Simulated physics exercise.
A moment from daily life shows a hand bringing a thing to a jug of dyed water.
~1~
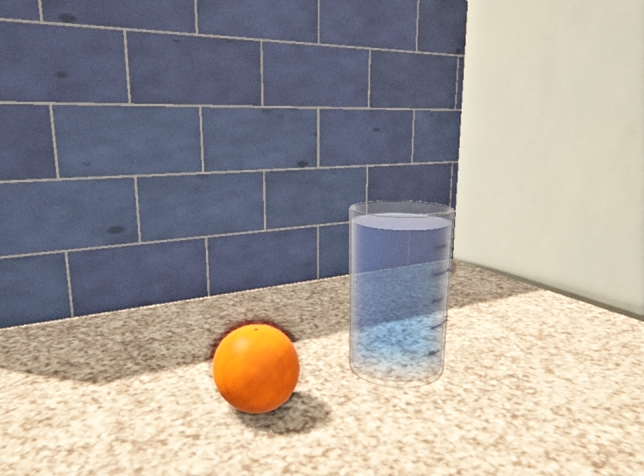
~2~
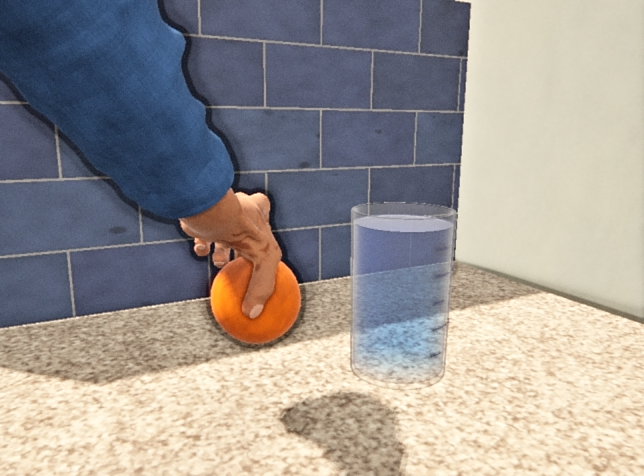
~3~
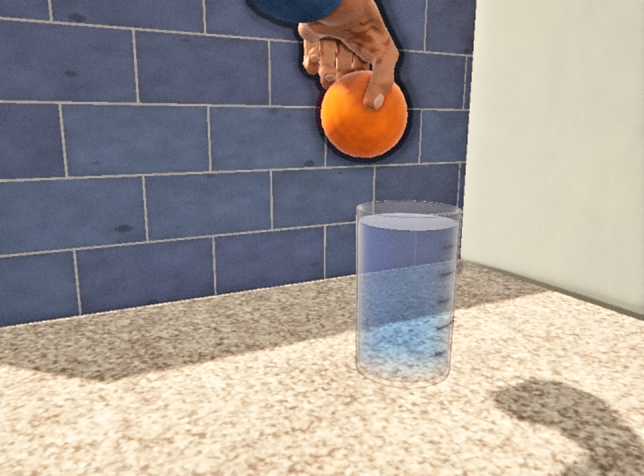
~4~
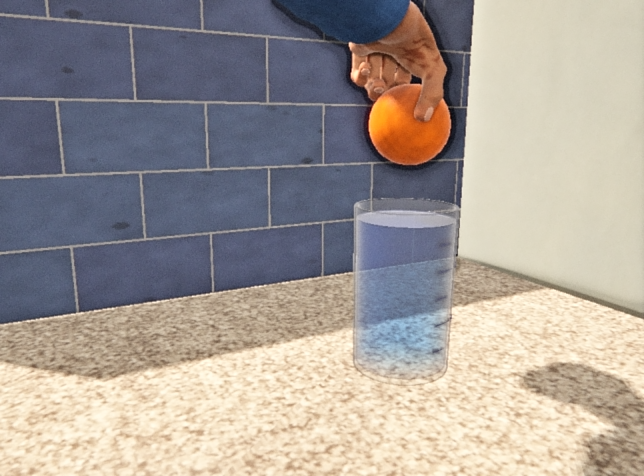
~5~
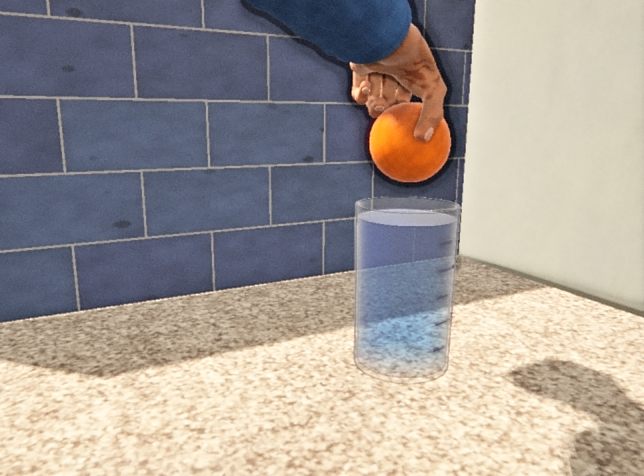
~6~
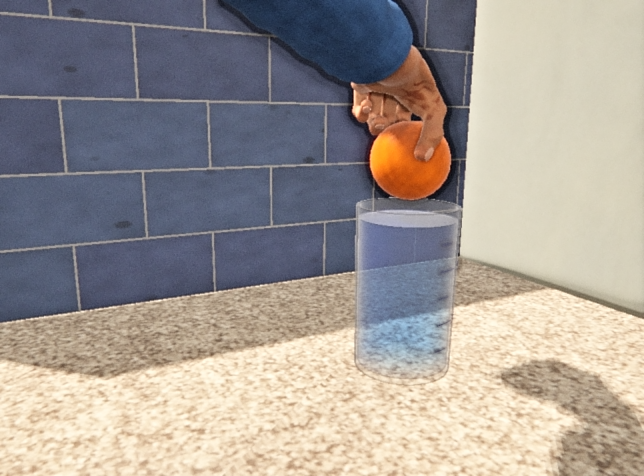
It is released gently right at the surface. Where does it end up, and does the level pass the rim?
It stays up; the jug spills.
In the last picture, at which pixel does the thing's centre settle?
Near (407, 227).
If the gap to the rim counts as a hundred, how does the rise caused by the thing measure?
Roughly 210 in a hundred.
Shortly, the orange enters the dyed water; the jug is full to the brim.
Then, the orange comes up again; the jug is full to the brim; the top is wet.
At the finish, the orange bobs at the top; the jug is full to the brim; the top is wet.
